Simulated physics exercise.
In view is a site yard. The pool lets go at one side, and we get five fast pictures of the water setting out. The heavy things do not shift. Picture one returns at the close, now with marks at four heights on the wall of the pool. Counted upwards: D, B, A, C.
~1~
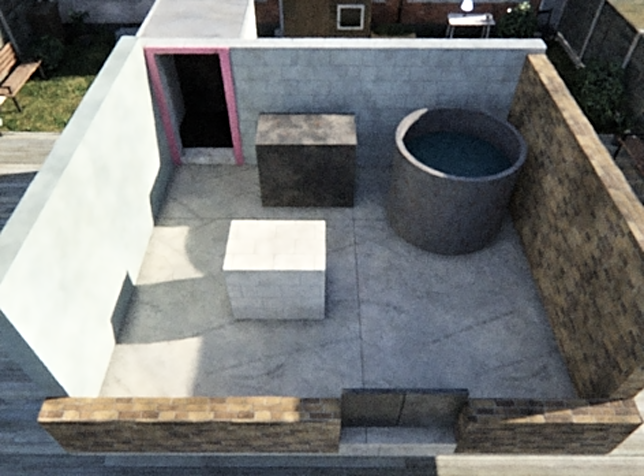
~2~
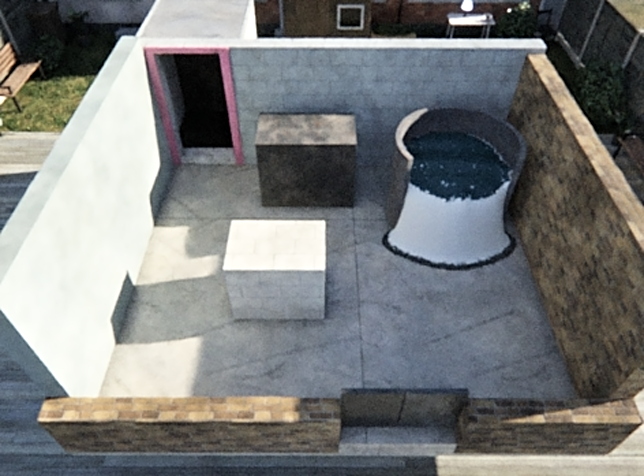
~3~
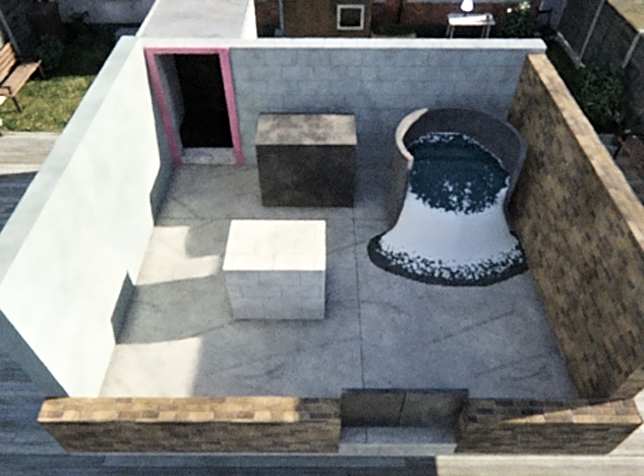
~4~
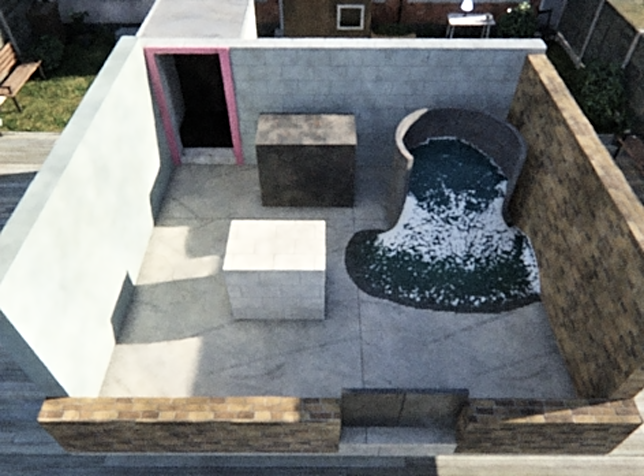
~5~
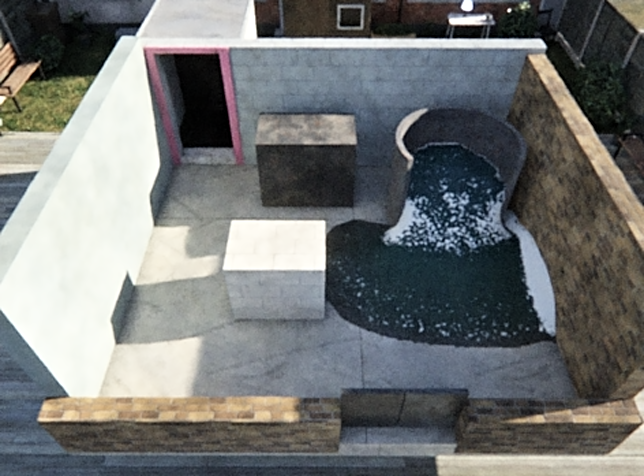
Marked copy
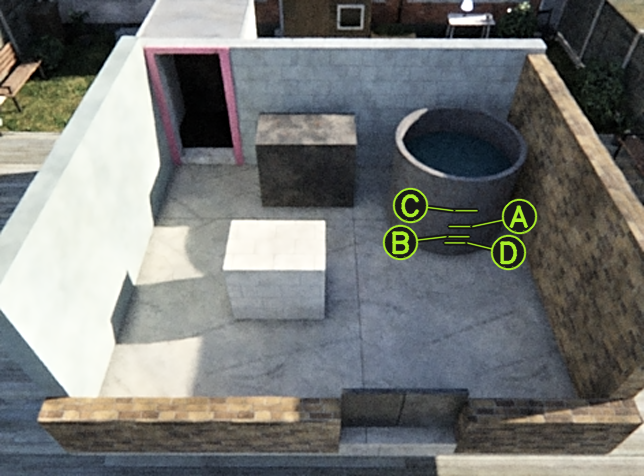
A walled site yard with a pale concrete floor is seen from high above its low brick front wall, the camera still. A pink-framed doorway stands at the back left, a dark block and a white-topped block near the middle, and a round grey pool at the back right. The pool's front opens and dark, white-flecked water pours out, spreading forward across the floor, reaching the white-topped block and the right wall.
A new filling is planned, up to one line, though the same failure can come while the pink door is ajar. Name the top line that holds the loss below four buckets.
I would pick line C.
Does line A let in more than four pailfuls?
No, not at all.
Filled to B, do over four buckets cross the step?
No, not at all.
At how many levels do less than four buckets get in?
All of them.
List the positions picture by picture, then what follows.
In the first frame, water in the pool at rest, its middle at (455, 163); foot of the pink doorway at (209, 164); shut gate at (403, 395).
In the second frame, 3 % of the ground under water, visible out to (509, 238).
In the third frame, 7 % of the ground under water, visible out to (374, 246).
In the fourth frame, 13 % of the ground under water, visible out to (353, 266).
In the fifth frame, 23 % of the ground under water, visible out to (346, 306).
In lime, A at (460, 226); B at (457, 236); C at (465, 210); D at (456, 242); from the bottom up D, B, A, C.
With A, nothing gets over.
With B, nothing gets over.
With C, a bucket or two gets in.
With D, nothing gets over.
